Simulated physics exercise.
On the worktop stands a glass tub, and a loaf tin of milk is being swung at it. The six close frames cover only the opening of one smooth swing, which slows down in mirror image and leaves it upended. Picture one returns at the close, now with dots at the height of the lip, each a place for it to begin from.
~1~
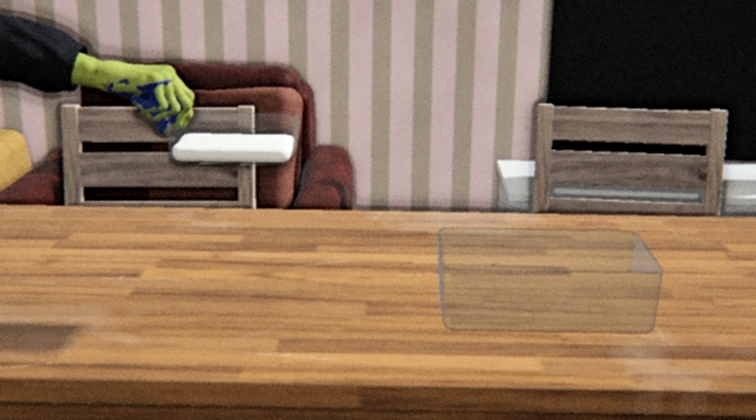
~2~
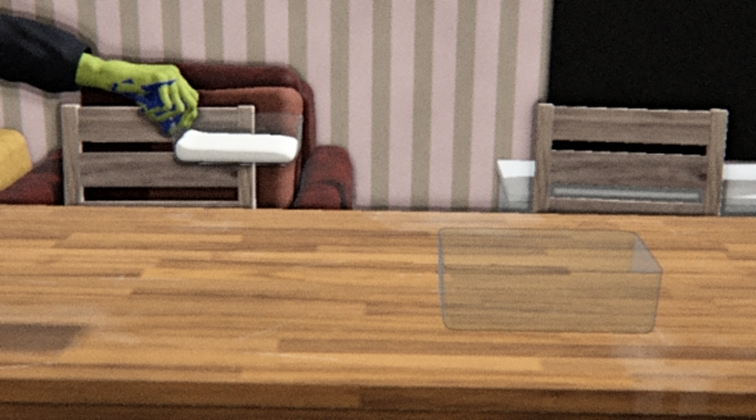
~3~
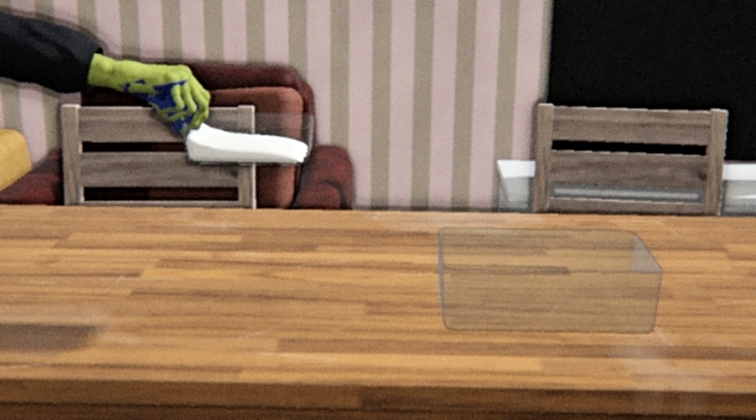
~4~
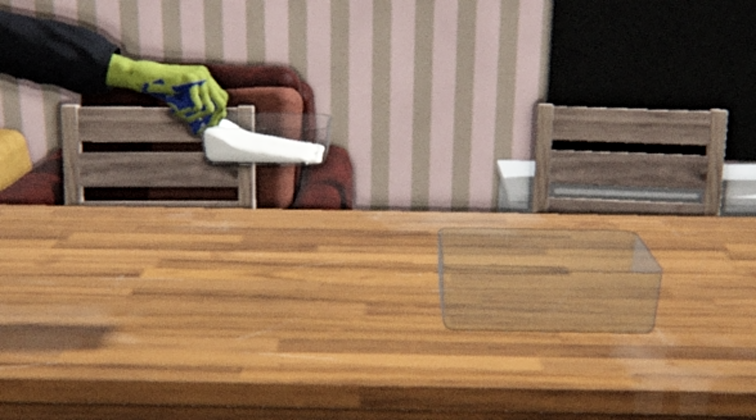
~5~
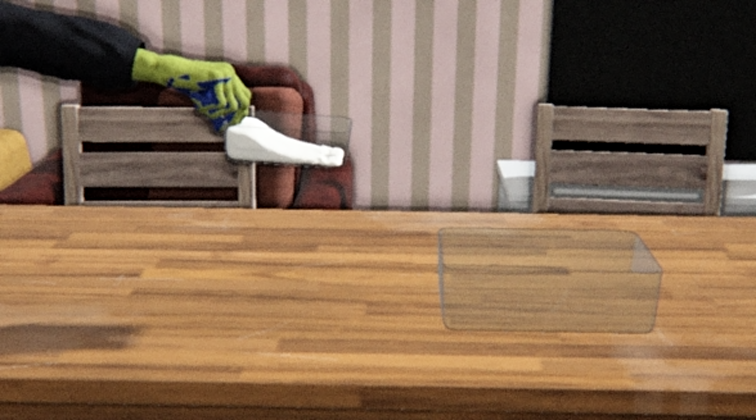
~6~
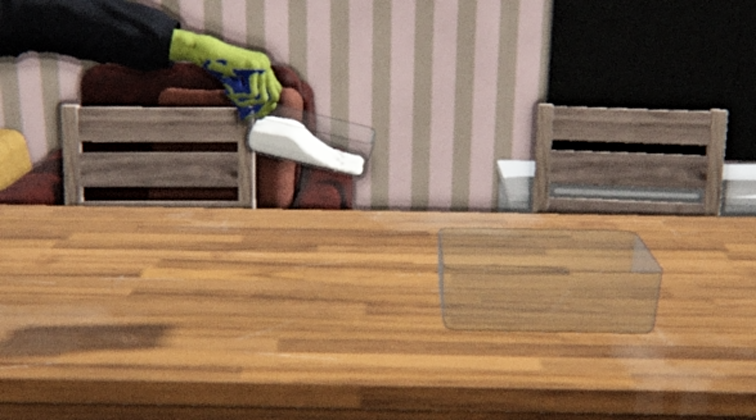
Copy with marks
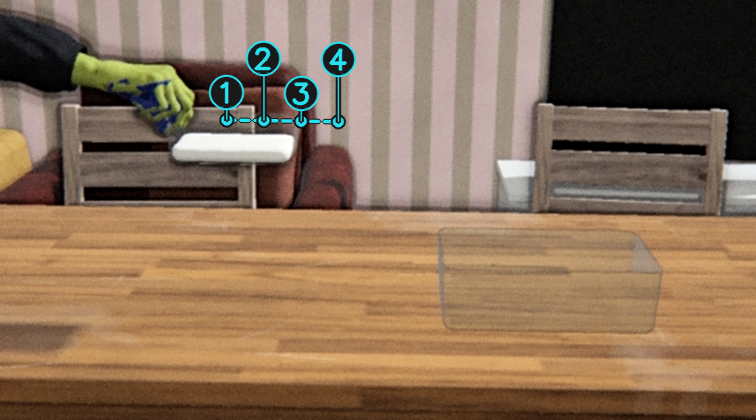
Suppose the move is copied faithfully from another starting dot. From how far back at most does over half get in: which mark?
Spot 2 just does it.
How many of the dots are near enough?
Three of them.
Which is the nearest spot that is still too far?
Here it is spot 1.
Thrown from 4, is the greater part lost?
No, that is safe.
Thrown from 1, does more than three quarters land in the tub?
No.
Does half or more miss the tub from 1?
Yes, that goes wrong.
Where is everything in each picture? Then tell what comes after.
Upright, lip at (294, 121); tub from (442, 328) to (654, 332); nothing has left yet, in the first frame.
Upright, lip at (298, 121); nothing has left yet, in the second frame.
Upright, lip at (310, 121); nothing has left yet, in the third frame.
Upright, lip at (327, 121); nothing has left yet, in the fourth frame.
Tipped about 3°, lip at (349, 124); nothing has left yet, in the fifth frame.
Tipped about 13°, lip at (373, 135); nothing has left yet, in the sixth frame.
On the marked copy, 1 at (226, 120); 2 at (263, 120); 3 at (301, 121); 4 at (338, 121).
With 1, about 24 % lands in the tub, 71 % falls short and 5 % goes beside or beyond.
With 2, about 65 % lands in the tub, 29 % falls short and 6 % goes beside or beyond.
With 3, about 76 % lands in the tub, 19 % falls short and 5 % goes beside or beyond.
With 4, about 77 % lands in the tub, 16 % falls short and 6 % goes beside or beyond.
